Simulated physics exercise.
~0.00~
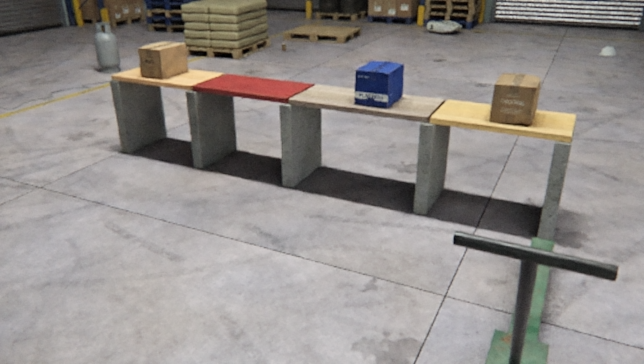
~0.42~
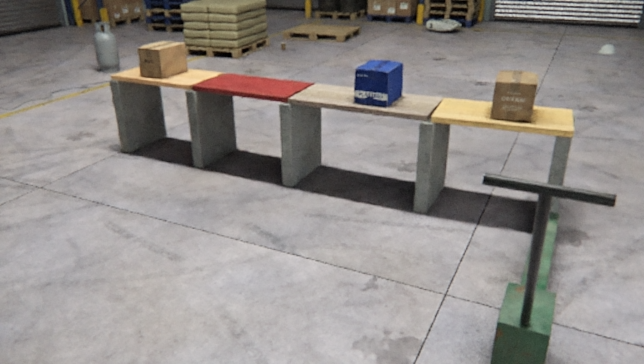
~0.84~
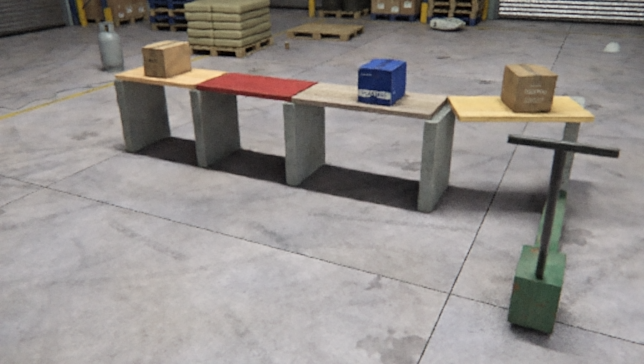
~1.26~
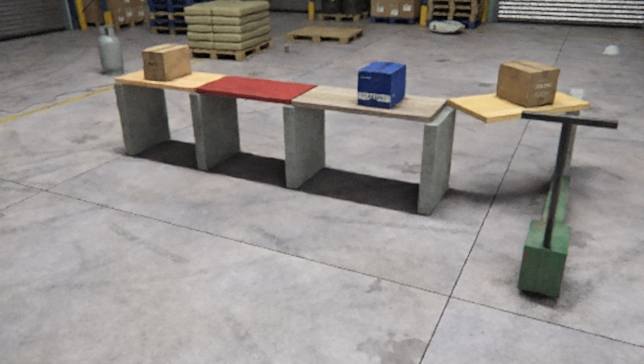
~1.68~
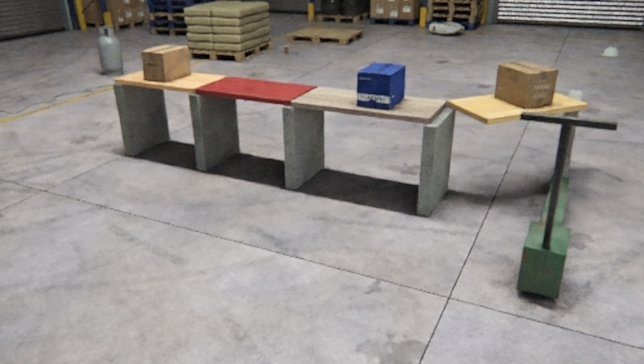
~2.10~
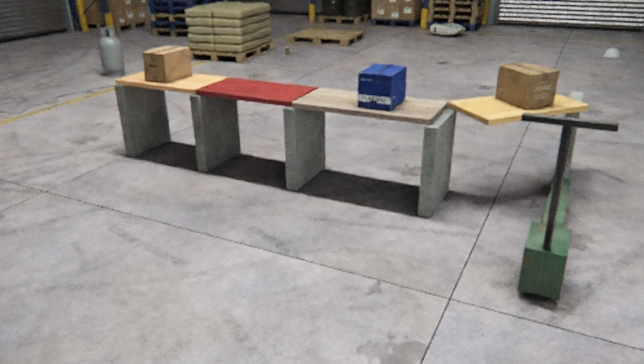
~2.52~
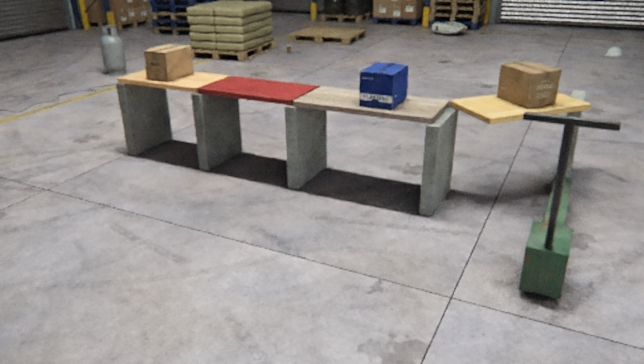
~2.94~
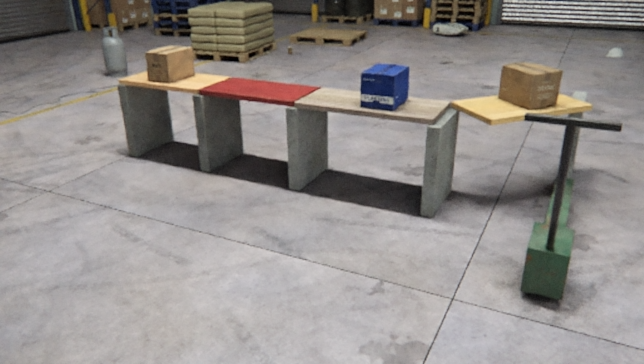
A green jack with a T-shaped handle slides in low at the right end of a row of boards on grey uprights, shifting the end upright and skewing its carton-topped board, then stops with everything still standing and the red board and blue carton in place.
